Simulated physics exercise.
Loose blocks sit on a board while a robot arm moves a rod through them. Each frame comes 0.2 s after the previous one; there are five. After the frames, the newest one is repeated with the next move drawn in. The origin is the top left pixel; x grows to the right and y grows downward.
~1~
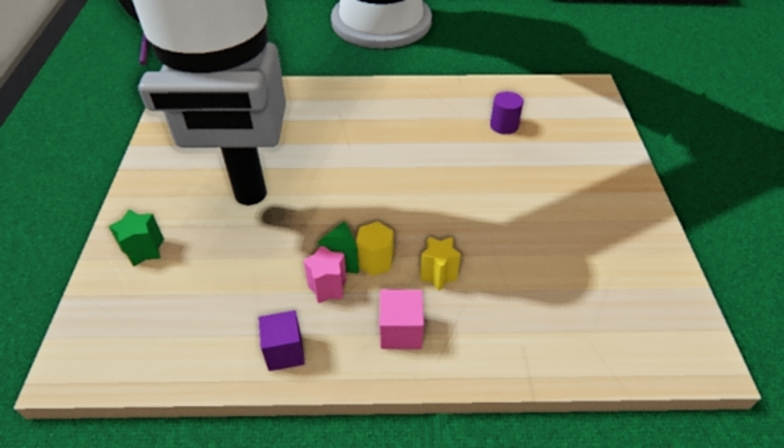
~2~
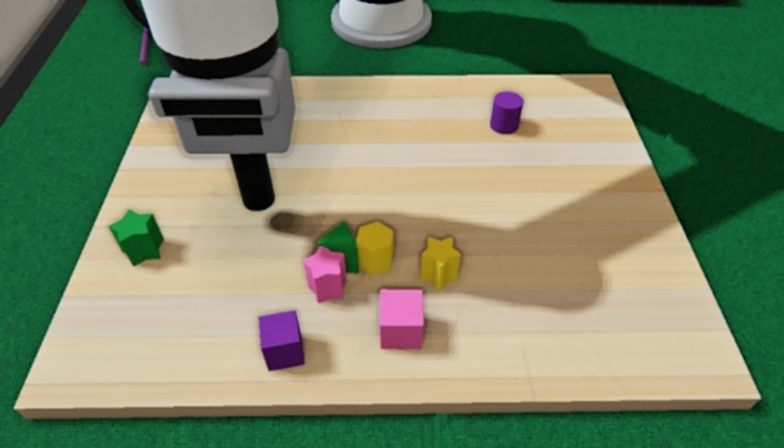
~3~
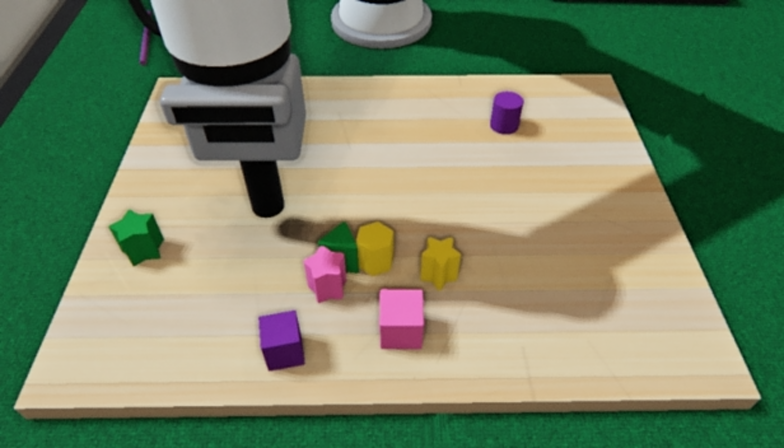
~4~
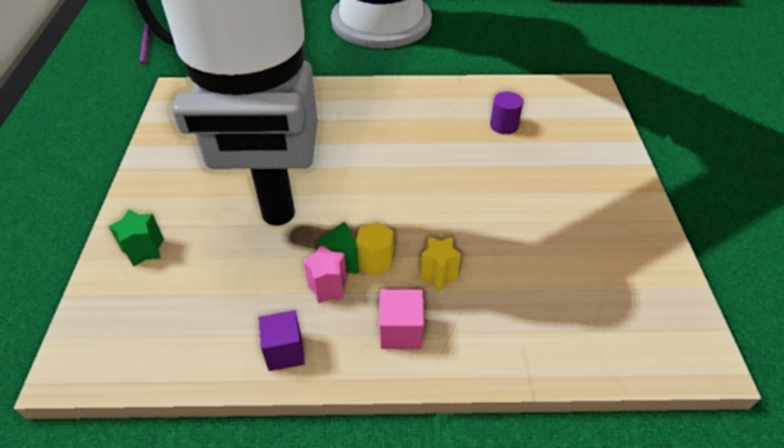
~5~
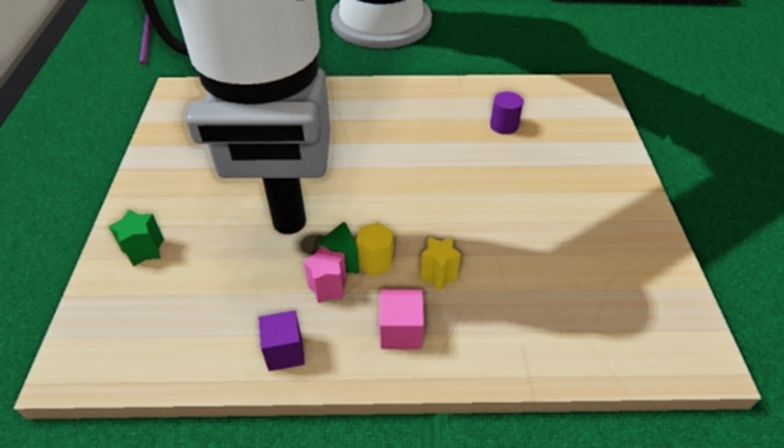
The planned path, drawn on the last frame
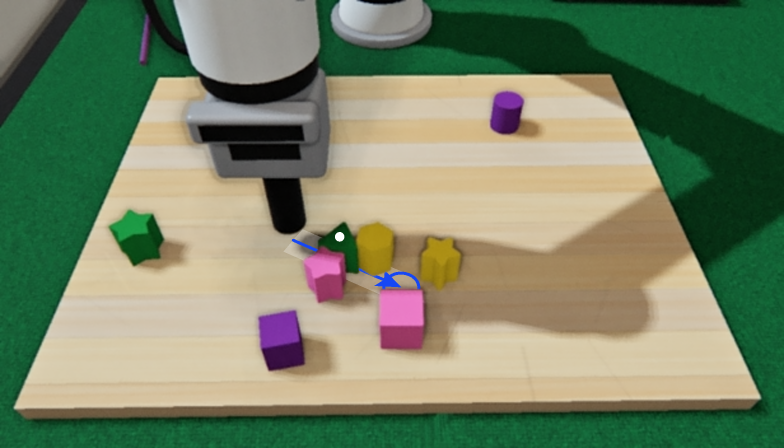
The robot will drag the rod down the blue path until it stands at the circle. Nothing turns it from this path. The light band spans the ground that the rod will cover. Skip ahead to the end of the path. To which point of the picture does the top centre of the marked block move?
The centre of its top will be at (431, 274).
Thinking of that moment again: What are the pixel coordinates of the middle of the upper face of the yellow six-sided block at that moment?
The centre of its top face lies at (420, 237).
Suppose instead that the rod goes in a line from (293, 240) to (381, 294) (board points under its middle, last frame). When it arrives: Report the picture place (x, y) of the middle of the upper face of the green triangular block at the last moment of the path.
Just about (413, 271).
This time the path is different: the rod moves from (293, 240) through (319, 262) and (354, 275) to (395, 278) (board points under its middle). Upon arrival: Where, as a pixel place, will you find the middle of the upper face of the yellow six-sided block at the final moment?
Somewhere near (415, 228).
The drawn path runs in a line from (293, 240) to (401, 287); the dot is on the green triangular block.
What follows on the original path. One third of the way, rod at (326, 238); green triangular block at (350, 243); yellow six-sided block at (380, 236), turned 15° anticlockwise.
Two thirds of the way, rod at (364, 254); green triangular block at (390, 258), turned 20° anticlockwise; yellow six-sided block at (408, 239), turned 50° anticlockwise.
At the end, rod at (402, 270); pink star not moved; green triangular block at (431, 274), turned 25° anticlockwise; yellow six-sided block at (420, 237), turned 80° anticlockwise; yellow star at (450, 250), turned 15° clockwise.
